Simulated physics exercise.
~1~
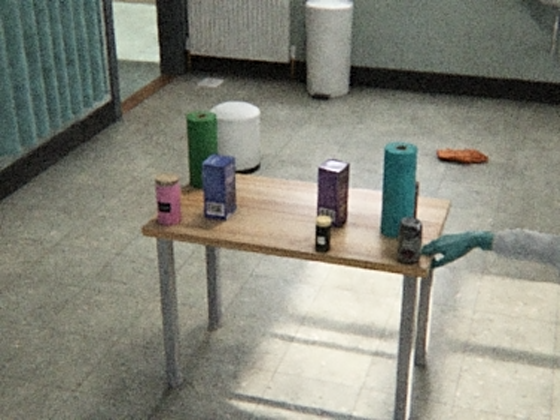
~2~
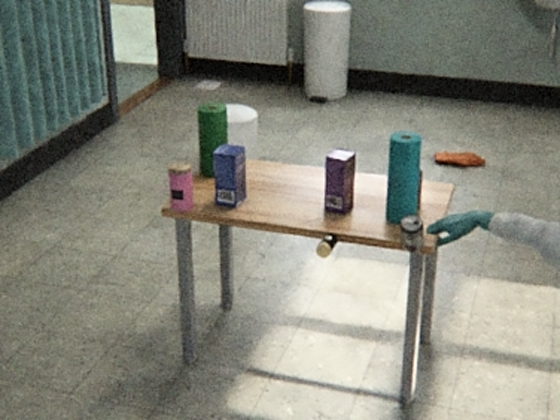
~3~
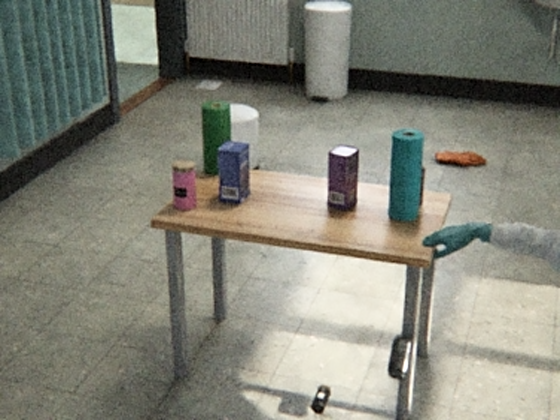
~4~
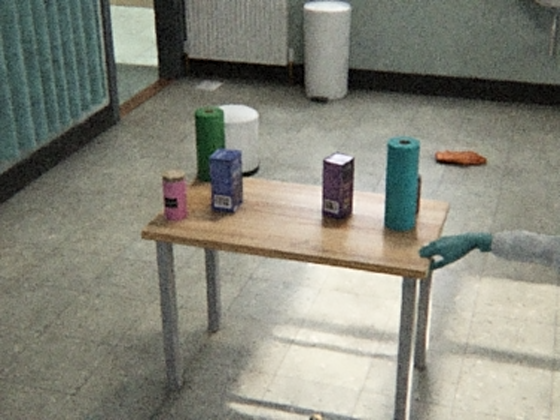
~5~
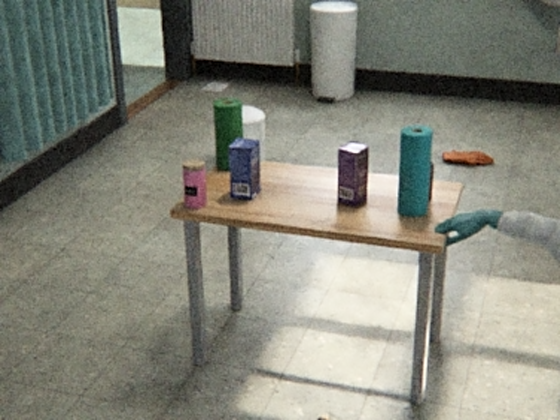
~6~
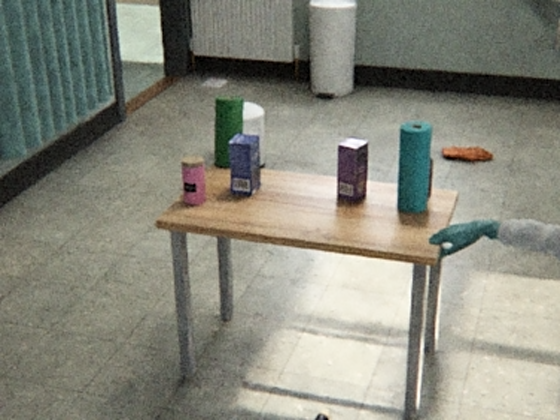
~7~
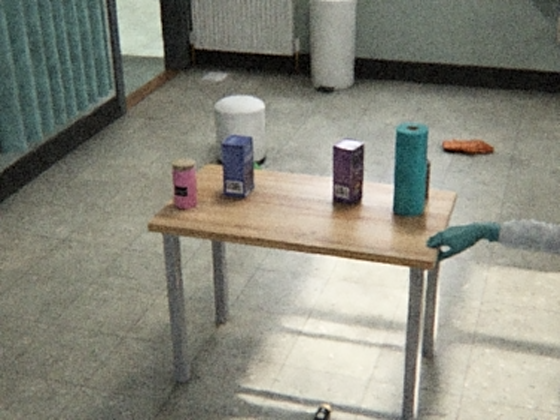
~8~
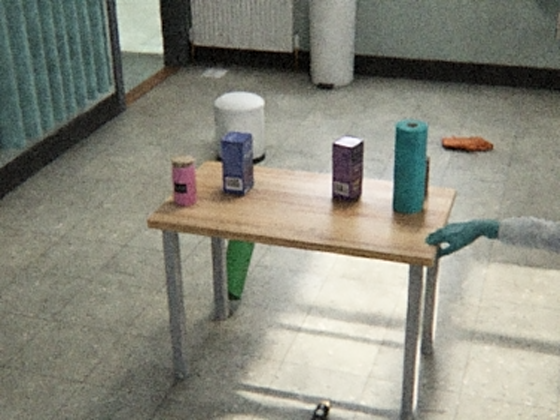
At first, a gloved hand holds the right end of a wooden table set with rolls, cartons, a pink jar and small containers. The table jerks away, and the black shaker and grey can at its near edge tip off and drop towards the floor. As the table shifts back and forth, the cartons and the turquoise roll stay upright. Then the green roll at the far left leans and falls off the back. Finally, it is seen tilted below the tabletop, the black shaker lies on its side on the floor, and the pink jar, both cartons and turquoise roll still stand.
